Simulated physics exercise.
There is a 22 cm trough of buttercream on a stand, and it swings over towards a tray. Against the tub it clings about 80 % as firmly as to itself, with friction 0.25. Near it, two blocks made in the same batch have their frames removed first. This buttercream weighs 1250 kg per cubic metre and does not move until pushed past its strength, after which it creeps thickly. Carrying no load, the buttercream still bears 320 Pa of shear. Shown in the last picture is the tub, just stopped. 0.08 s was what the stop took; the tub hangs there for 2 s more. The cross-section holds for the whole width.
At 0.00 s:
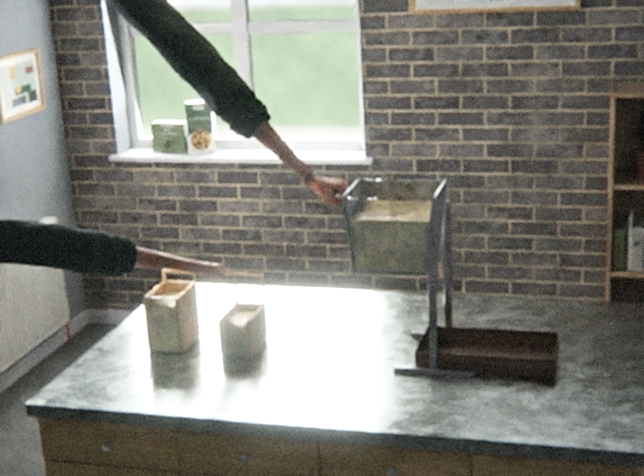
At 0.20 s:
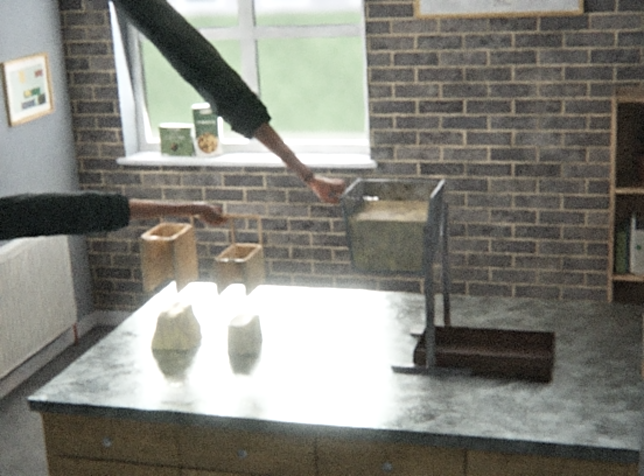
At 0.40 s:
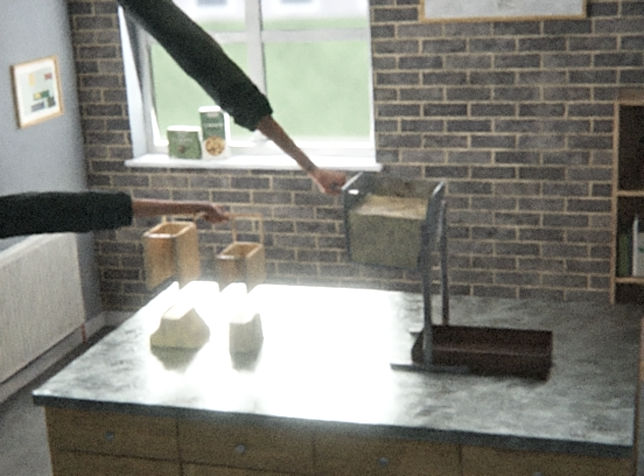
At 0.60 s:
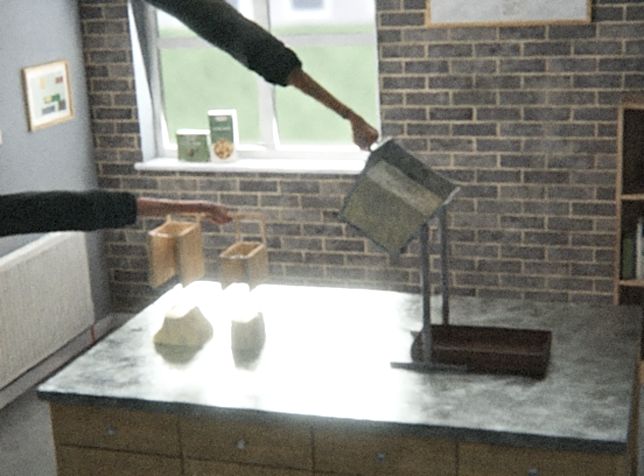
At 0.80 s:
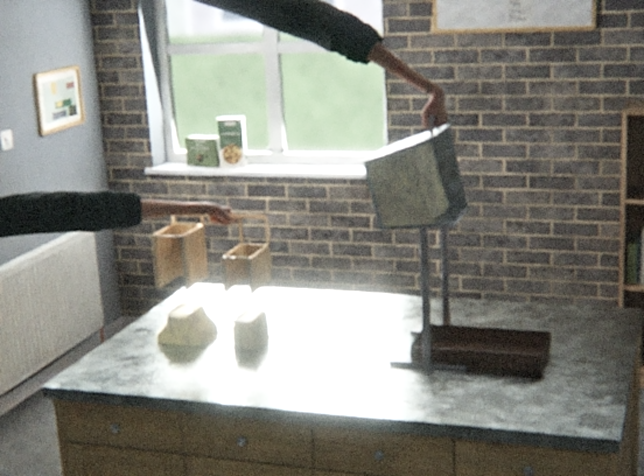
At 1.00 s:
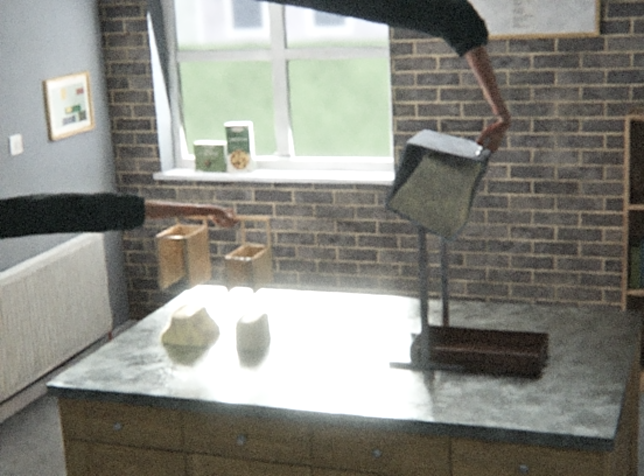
The video shows one hand lifting two open molds off pale blocks on a counter, the left block slumping lower, while another hand swings a tub of buttercream on a stand over to the right above a dark tray.
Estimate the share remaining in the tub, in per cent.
Roughly 0 per cent remains in the tub.
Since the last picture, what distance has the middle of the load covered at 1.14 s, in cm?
Some 14 cm.
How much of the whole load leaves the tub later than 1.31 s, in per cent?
I reckon it's around 3 in a hundred.
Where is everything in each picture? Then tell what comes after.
In the first frame, handle-side rim at (345, 198), tilt 0 degrees; top of the buttercream at (418, 221); blocks stand 15 cm, 9.9 cm (left to right).
In the second frame, handle-side rim at (343, 197), tilt 0 degrees; top of the buttercream at (416, 220); blocks stand 12 cm, 9.6 cm (left to right).
In the third frame, handle-side rim at (344, 190), tilt 4 degrees; top of the buttercream at (349, 212); blocks stand 10 cm, 9.5 cm (left to right).
In the fourth frame, handle-side rim at (373, 153), tilt 36 degrees; top of the buttercream at (366, 175); blocks stand 10 cm, 9.5 cm (left to right).
In the fifth frame, handle-side rim at (434, 140), tilt 78 degrees; top of the buttercream at (408, 150); blocks stand 10 cm, 9.5 cm (left to right).
In the sixth frame, handle-side rim at (480, 163), tilt 111 degrees; top of the buttercream at (426, 159); blocks stand 10 cm, 9.5 cm (left to right).
After 1.14 s, the tub is at 111 degrees and holds 41 %.
After 1.31 s, the tub is at 111 degrees and holds 3 %.
After 1.48 s, the tub is at 111 degrees and holds 0 %.
After 1.65 s, the tub is at 111 degrees and holds 0 %.
After 3.00 s, at the end, the tub is at 111 degrees and holds 0 %.
